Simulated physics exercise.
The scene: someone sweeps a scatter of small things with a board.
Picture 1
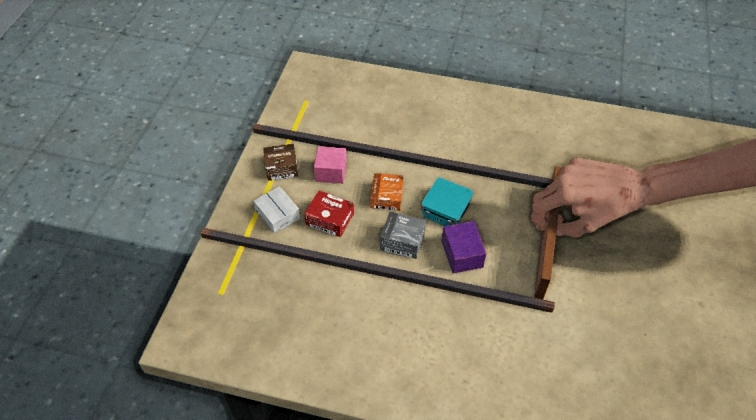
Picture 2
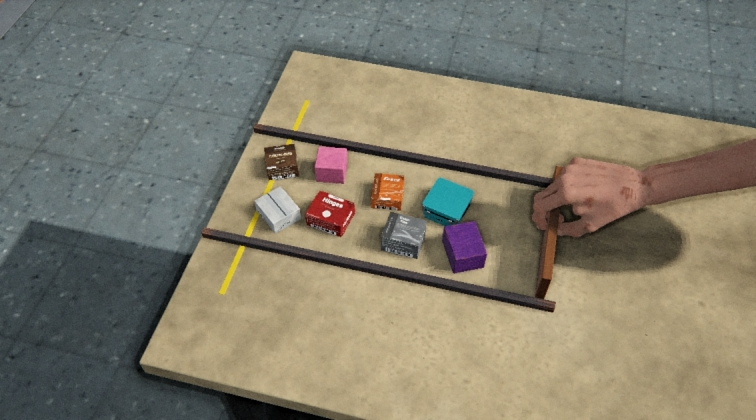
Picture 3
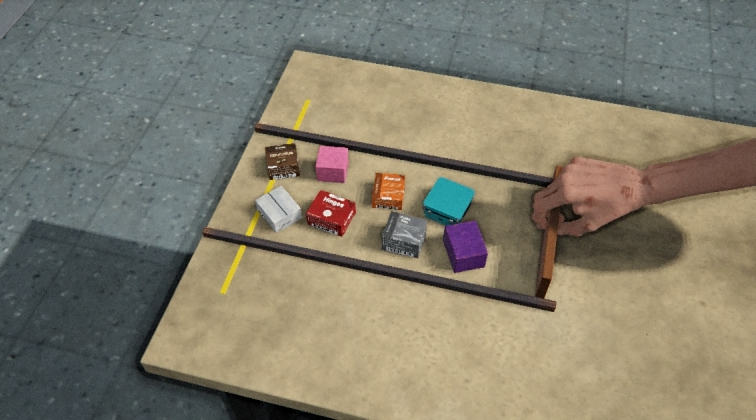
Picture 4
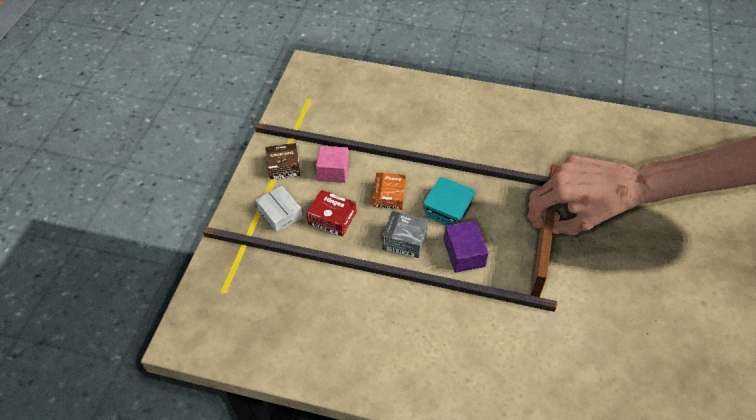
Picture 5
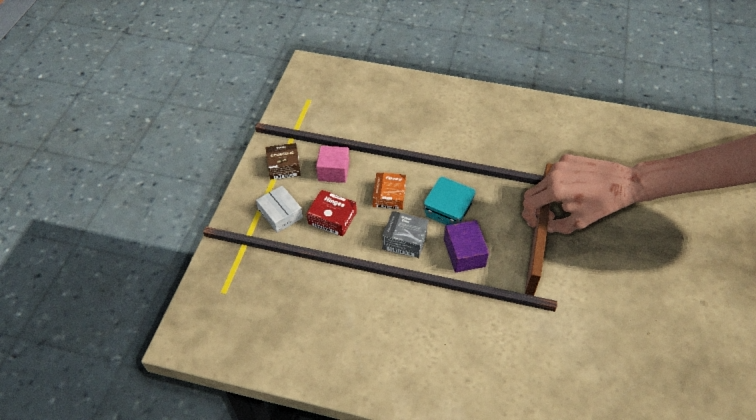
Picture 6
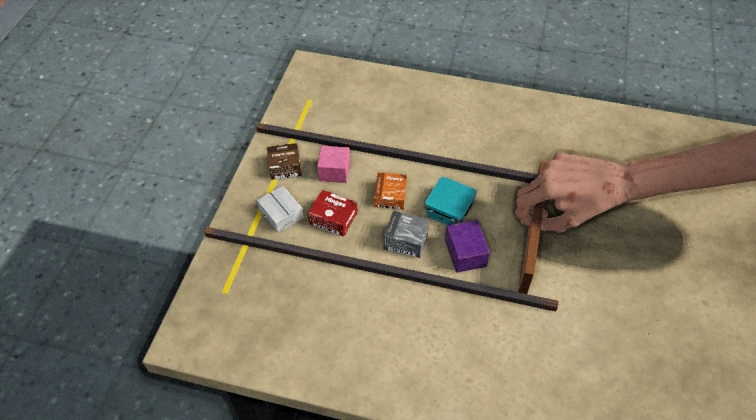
At first, a hand holds a small upright board at the right end of two dark rails, with eight small boxes and blocks scattered between them near a yellow tape line. Then the hand slides the board slightly left toward the purple and turquoise pieces, while the scattered items stay in place.
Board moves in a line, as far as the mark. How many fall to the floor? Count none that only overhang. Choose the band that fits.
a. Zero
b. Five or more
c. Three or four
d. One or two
Option b: Five or more.
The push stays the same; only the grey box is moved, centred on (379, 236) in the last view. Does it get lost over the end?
Result: It tips off.
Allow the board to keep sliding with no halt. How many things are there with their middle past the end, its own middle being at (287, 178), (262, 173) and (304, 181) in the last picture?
Per position: 4 / 6 / 4.
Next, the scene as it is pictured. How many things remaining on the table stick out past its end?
0.
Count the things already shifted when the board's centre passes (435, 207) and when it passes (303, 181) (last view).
The counts are 4 and 8.
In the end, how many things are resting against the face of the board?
It adds up to 2.
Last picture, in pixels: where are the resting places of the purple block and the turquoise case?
First (247, 197), then (258, 168).
Early on, none off yet; brown box at rest near (284, 161); white box at rest near (280, 209); pink block at rest near (334, 165).
A while later, none off yet; brown box travelled a little near (274, 160); white box travelled about its own width near (242, 202); pink block travelled about its own width near (308, 158).
Further along, two off so far; brown box in the air near (228, 225); white box in the air near (240, 365); pink block travelled well along near (246, 147).
Finally, the number that fall off is five or more; lost, grey box, orange box, red box, pink block, white box and brown box.
